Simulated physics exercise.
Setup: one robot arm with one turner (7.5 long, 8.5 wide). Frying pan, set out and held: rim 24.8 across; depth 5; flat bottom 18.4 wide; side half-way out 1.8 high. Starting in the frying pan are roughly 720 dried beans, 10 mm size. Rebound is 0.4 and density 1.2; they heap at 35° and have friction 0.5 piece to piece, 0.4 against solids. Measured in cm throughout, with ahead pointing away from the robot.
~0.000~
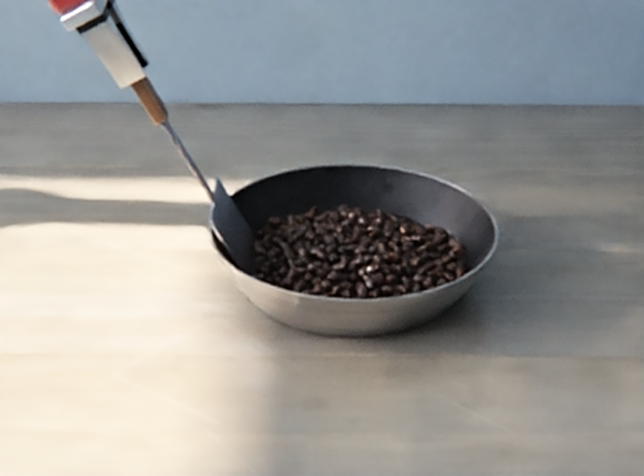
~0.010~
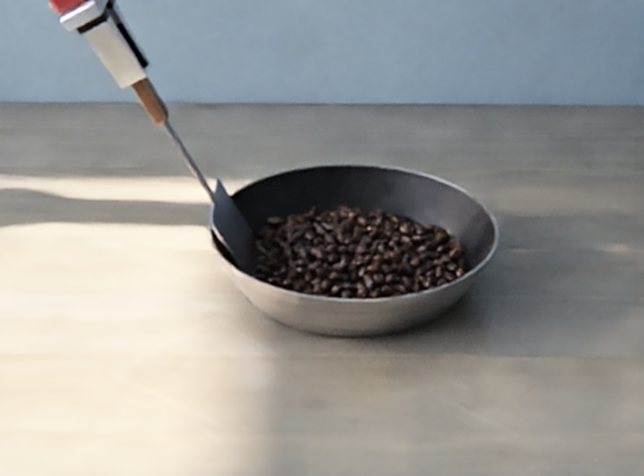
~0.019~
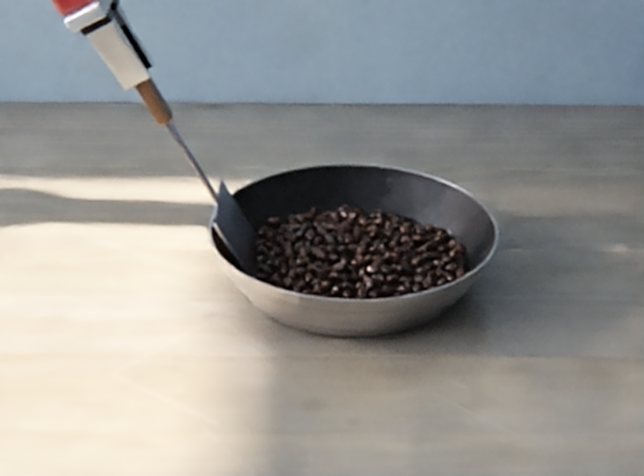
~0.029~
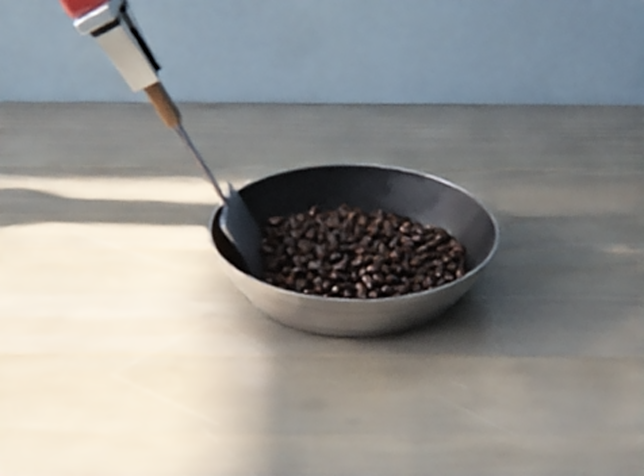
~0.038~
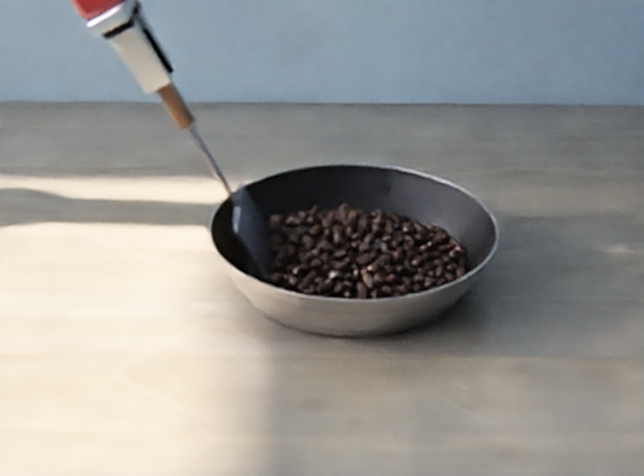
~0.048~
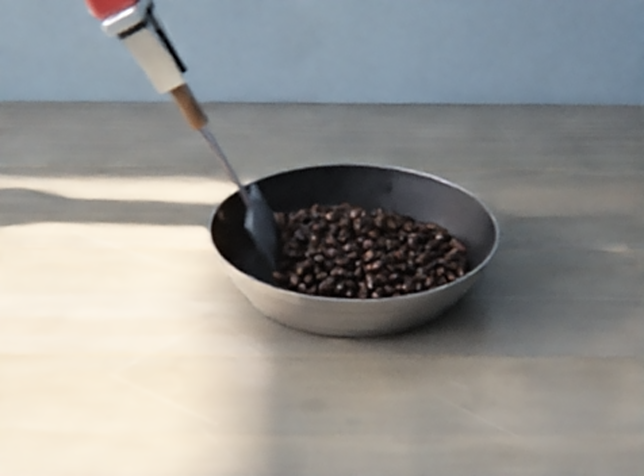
A pan of dark beans sat on a wooden table while a robot arm held a turner still at its left side, then slowly slid the blade a short way right, nudging the beans.
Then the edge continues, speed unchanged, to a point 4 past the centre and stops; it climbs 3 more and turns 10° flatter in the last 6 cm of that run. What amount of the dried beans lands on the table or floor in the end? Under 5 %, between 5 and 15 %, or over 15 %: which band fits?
The band that fits is between 5 and 15 %.
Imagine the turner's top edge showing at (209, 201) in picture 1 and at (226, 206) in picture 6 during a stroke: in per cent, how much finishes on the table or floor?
Off the vessel, on the table or floor: Some 0 percent.
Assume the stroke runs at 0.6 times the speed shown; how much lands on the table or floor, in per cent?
Near 0 in a hundred.
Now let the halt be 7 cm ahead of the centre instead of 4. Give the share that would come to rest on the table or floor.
Close to 20 per cent would end on the table or floor.
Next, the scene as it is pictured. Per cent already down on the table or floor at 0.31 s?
8 %.
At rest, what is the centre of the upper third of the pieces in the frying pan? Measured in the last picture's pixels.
You'll find it at about (444, 246).
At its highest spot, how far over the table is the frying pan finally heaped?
Top of the heap: Roughly 6.0 cm above the table top.
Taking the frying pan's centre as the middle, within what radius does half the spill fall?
Some 28 centimetres.
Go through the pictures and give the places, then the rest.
The first picture shows turner top edge at (213, 199), sloping 62°; upper third of the load around (348, 253), from x 260 to 460, top at y 210; 723 in the frying pan.
The second picture shows turner top edge at (214, 199), sloping 62°; upper third of the load around (348, 253), from x 260 to 460, top at y 210.
The third picture shows turner top edge at (217, 200), sloping 62°; upper third of the load around (348, 253), from x 260 to 460, top at y 210.
The fourth picture shows turner top edge at (226, 203), sloping 62°; upper third of the load around (346, 253), from x 260 to 460, top at y 210.
The fifth picture shows turner top edge at (238, 204), sloping 62°; upper third of the load around (342, 250), from x 235 to 460, top at y 210.
The sixth picture shows turner top edge at (251, 205), sloping 62°; upper third of the load around (347, 246), from x 220 to 465, top at y 205; 723 in the frying pan.
By 0.07 s, sloping 62°, highest piece 10 above the table; 722 in the frying pan, 1 on the blade or in flight.
By 0.10 s, sloping 58°, highest piece 15 above the table; 722 in the frying pan, 1 on the blade or in flight.
By 0.31 s, sloping 52°, highest piece 32 above the table; 653 in the frying pan, 57 on the table or floor, 13 on the blade or in flight.
By 1.36 s, sloping 52°, highest piece 6 above the table; 652 in the frying pan, 71 on the table or floor.
Final count, 652 in the frying pan, 71 on the table or floor. That is 10 % on the table or floor.
